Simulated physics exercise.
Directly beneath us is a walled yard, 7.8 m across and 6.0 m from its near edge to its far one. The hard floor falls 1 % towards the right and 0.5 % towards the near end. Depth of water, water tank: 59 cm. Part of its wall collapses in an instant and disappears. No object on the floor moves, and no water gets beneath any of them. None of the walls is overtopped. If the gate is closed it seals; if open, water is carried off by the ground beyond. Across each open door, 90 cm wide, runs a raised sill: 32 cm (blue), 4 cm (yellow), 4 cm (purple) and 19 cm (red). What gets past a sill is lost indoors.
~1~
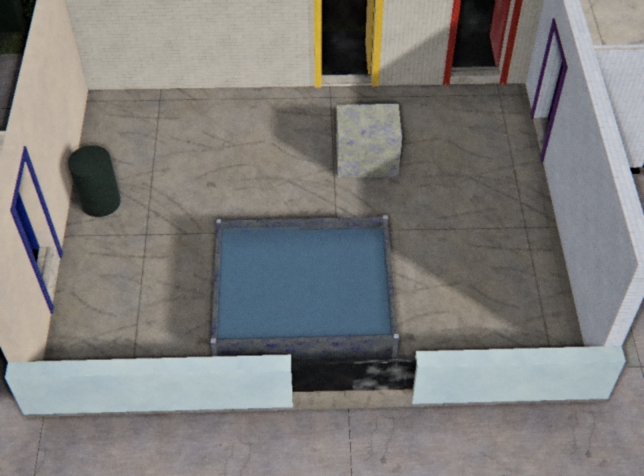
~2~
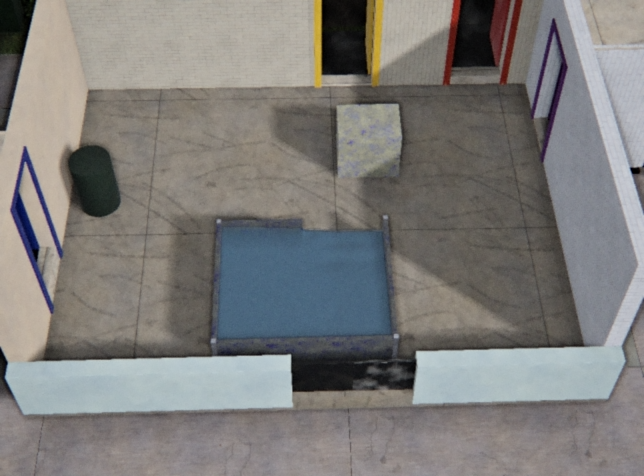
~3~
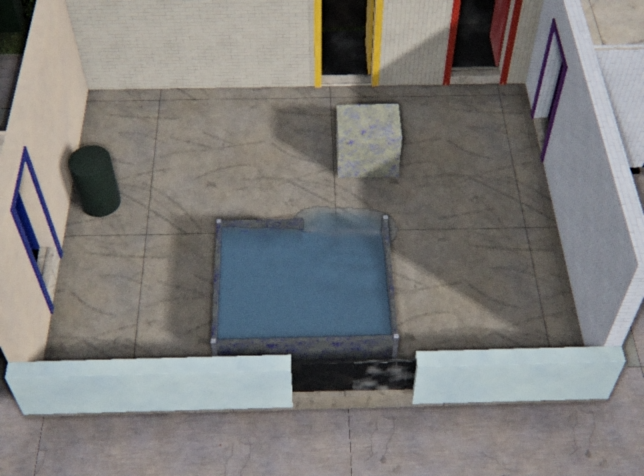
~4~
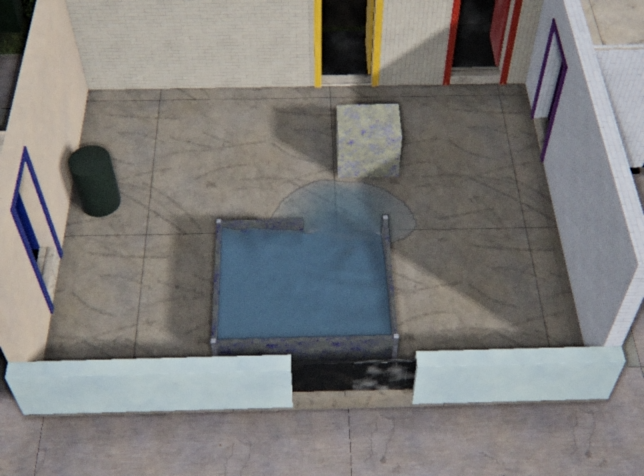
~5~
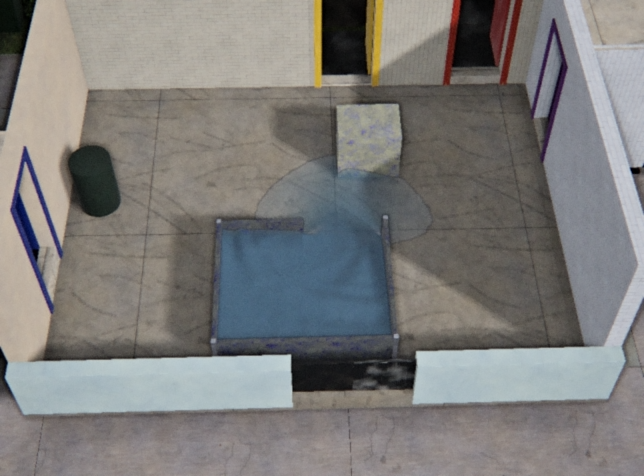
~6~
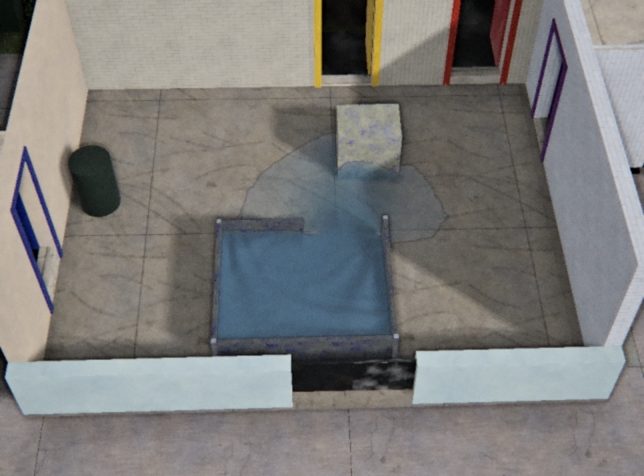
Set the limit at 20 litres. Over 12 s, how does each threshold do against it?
At the blue door the water stays short of it. At the yellow door the water goes past it. At the purple door the water goes past it. At the red door the water stays short of it.
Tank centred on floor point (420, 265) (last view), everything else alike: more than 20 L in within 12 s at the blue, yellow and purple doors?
For the blue door, the amount is acceptable; for the yellow door, the amount is too high; for the purple door, the amount is too high.
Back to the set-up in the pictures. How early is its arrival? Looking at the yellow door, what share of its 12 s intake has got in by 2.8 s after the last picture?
Some 55 per cent by then.
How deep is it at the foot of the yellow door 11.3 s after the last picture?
3.0 cm.
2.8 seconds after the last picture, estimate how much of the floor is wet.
Close to 55 in a hundred parts are wet.
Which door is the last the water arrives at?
Blue.
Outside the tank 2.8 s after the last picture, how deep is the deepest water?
Depth: Approx. 25 cm.
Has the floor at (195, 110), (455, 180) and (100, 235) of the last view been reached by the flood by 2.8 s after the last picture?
Going in order, covered, then covered, then clear.
Then, 0.7 s after the last picture water covers 20 % of the floor and is deepest (42 cm) near (360, 187); blue door not reached, yellow door 3 cm at the sill, 2 L in, purple door not reached, red door not reached.
Then, 1.5 s after the last picture water covers 35 % of the floor and is deepest (37 cm) near (360, 187); blue door not reached, yellow door 9 cm at the sill, 11 L in, purple door 10 cm at the sill, 12 L in, red door not reached.
Then, 2.8 s after the last picture water covers 55 % of the floor and is deepest (25 cm) near (349, 187); blue door not reached, yellow door 8 cm at the sill, 29 L in, purple door 13 cm at the sill, 88 L in, red door 10 cm at the sill, 0 L in.
Then, 6.3 s after the last picture water covers 80 % of the floor and is deepest (15 cm) near (360, 187); blue door 2 cm at the sill, 0 L in, yellow door 5 cm at the sill, 49 L in, purple door 11 cm at the sill, 210 L in, red door 7 cm at the sill, 0 L in.
Then, 11.3 s after the last picture water covers 95 % of the floor and is deepest (14 cm) near (588, 376); blue door 1 cm at the sill, 0 L in, yellow door 3 cm at the sill, 54 L in, purple door 9 cm at the sill, 254 L in, red door 7 cm at the sill, 0 L in.
